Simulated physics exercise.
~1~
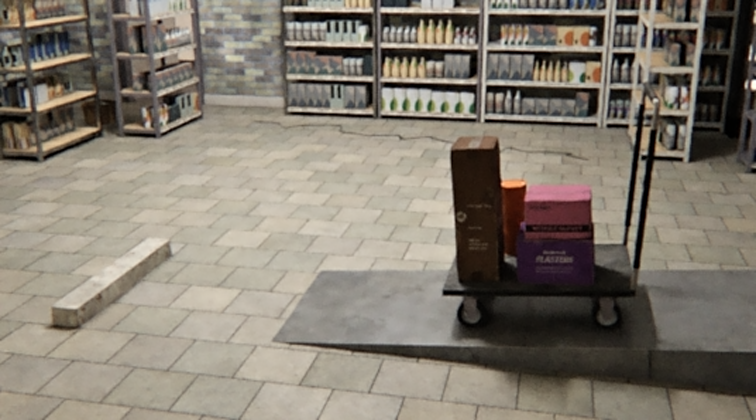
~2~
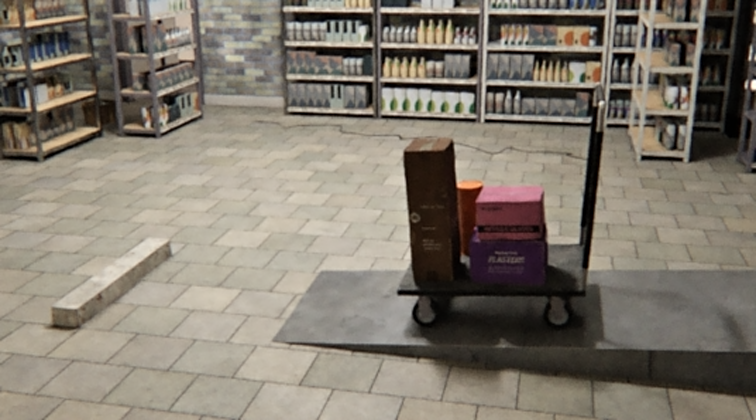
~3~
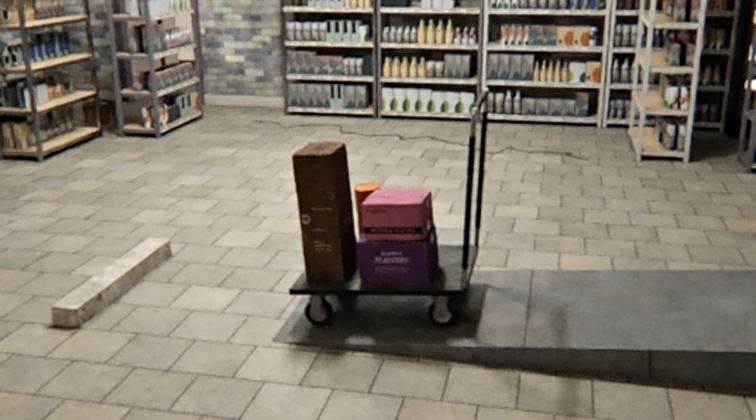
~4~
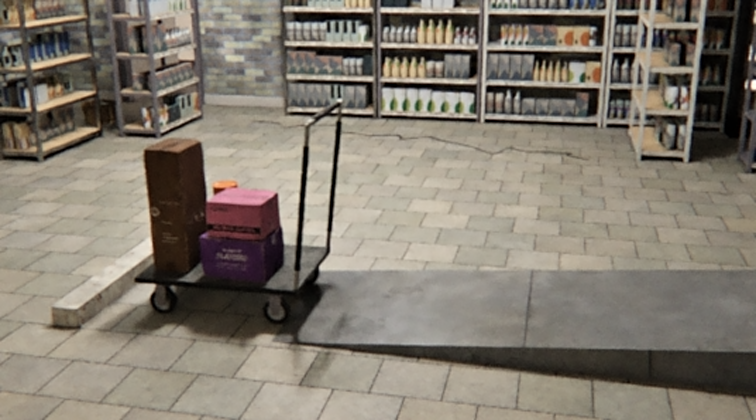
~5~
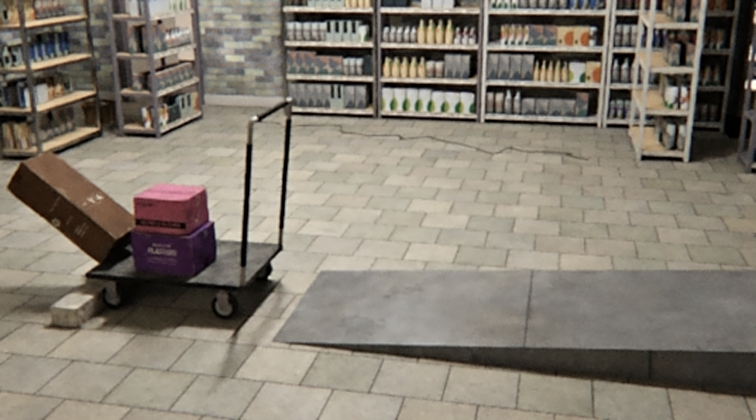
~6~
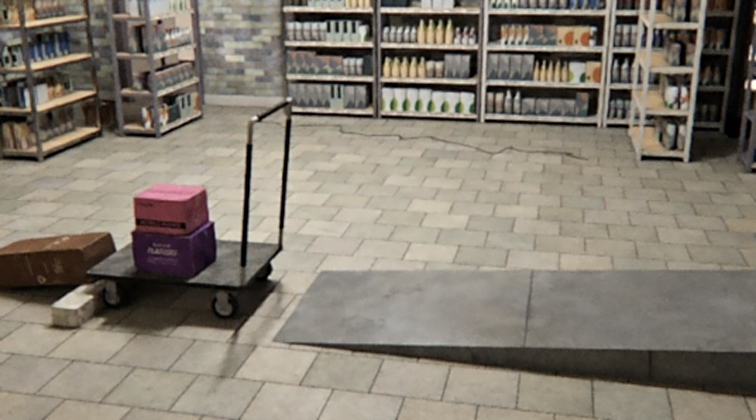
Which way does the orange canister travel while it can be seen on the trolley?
The orange canister travels to the left, riding with the trolley down the ramp and towards the kerb.
A dark flat trolley with an upright handle rolls left down a low grey ramp in a tiled shop lined with stocked shelves, seen by a still camera from slightly above. It carries a tall brown box at the front, an orange canister behind, and a pink parcel stacked on a purple box. The trolley leaves the ramp and crosses the flat floor towards a pale kerb, where it stops. The brown box tips left over the front edge and ends on its side beyond the kerb. The canister is no longer in sight, while the pink and purple boxes stay stacked aboard.
